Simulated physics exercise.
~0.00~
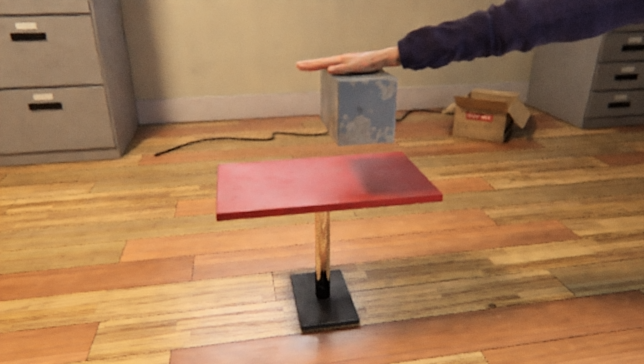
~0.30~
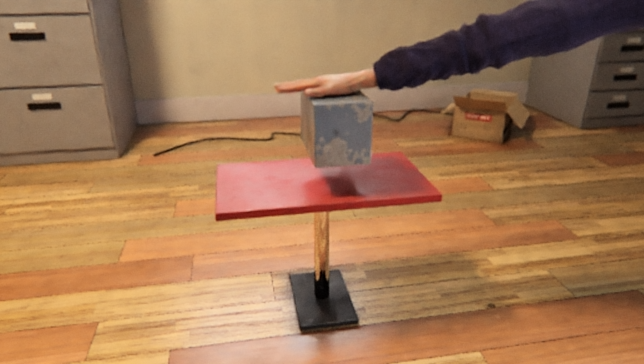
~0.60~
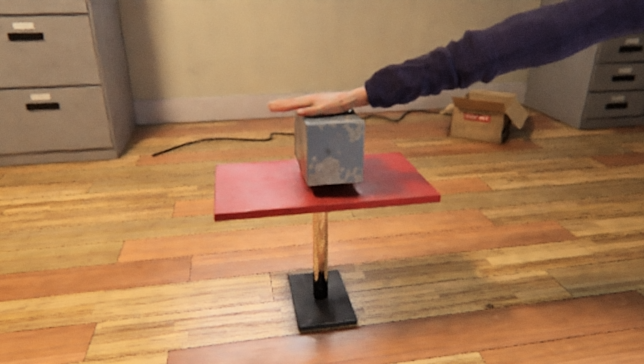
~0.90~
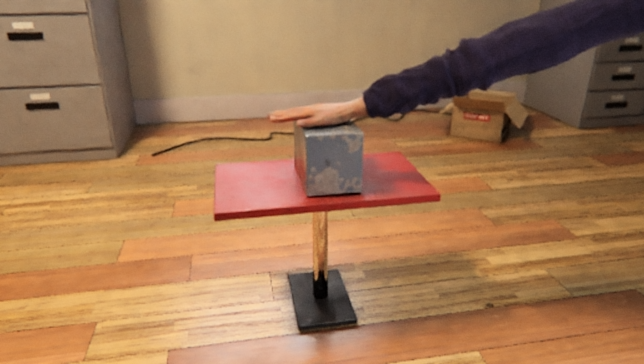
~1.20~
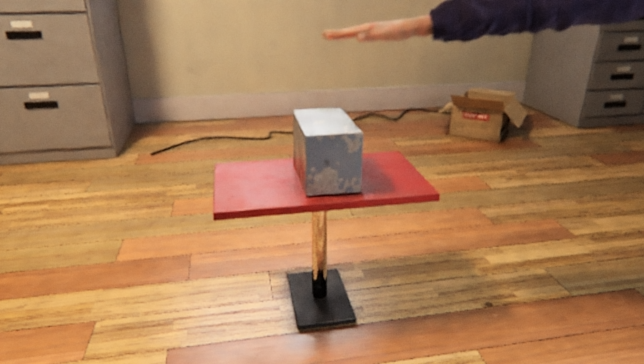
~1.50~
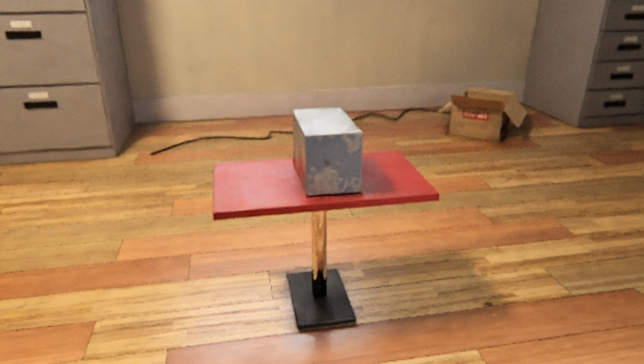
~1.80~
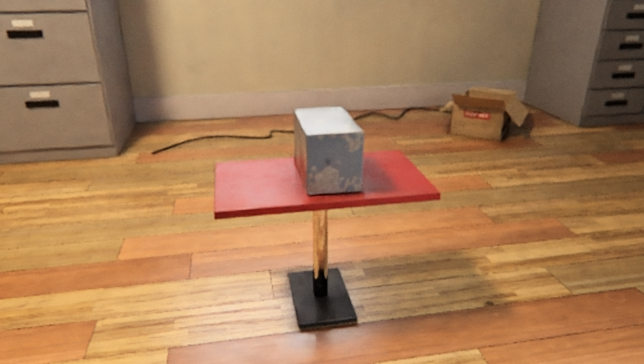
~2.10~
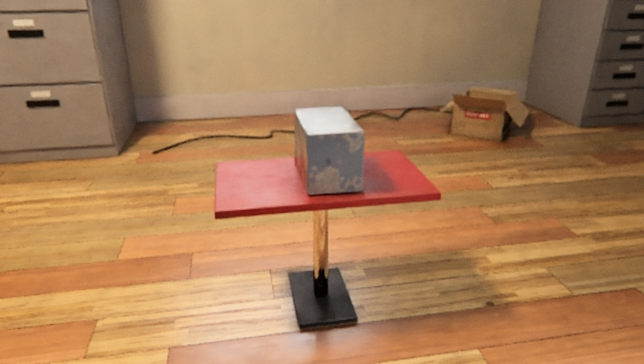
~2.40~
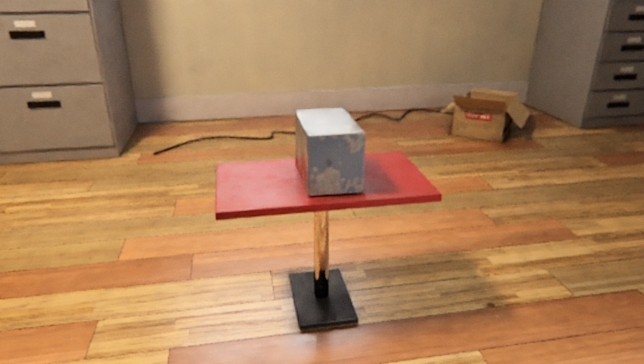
We see a hand lower a grey slab leftward and down onto a red side table with a single post and a small black foot. The hand lets go and draws back out of view, and the slab rests on the table, which stays steady.
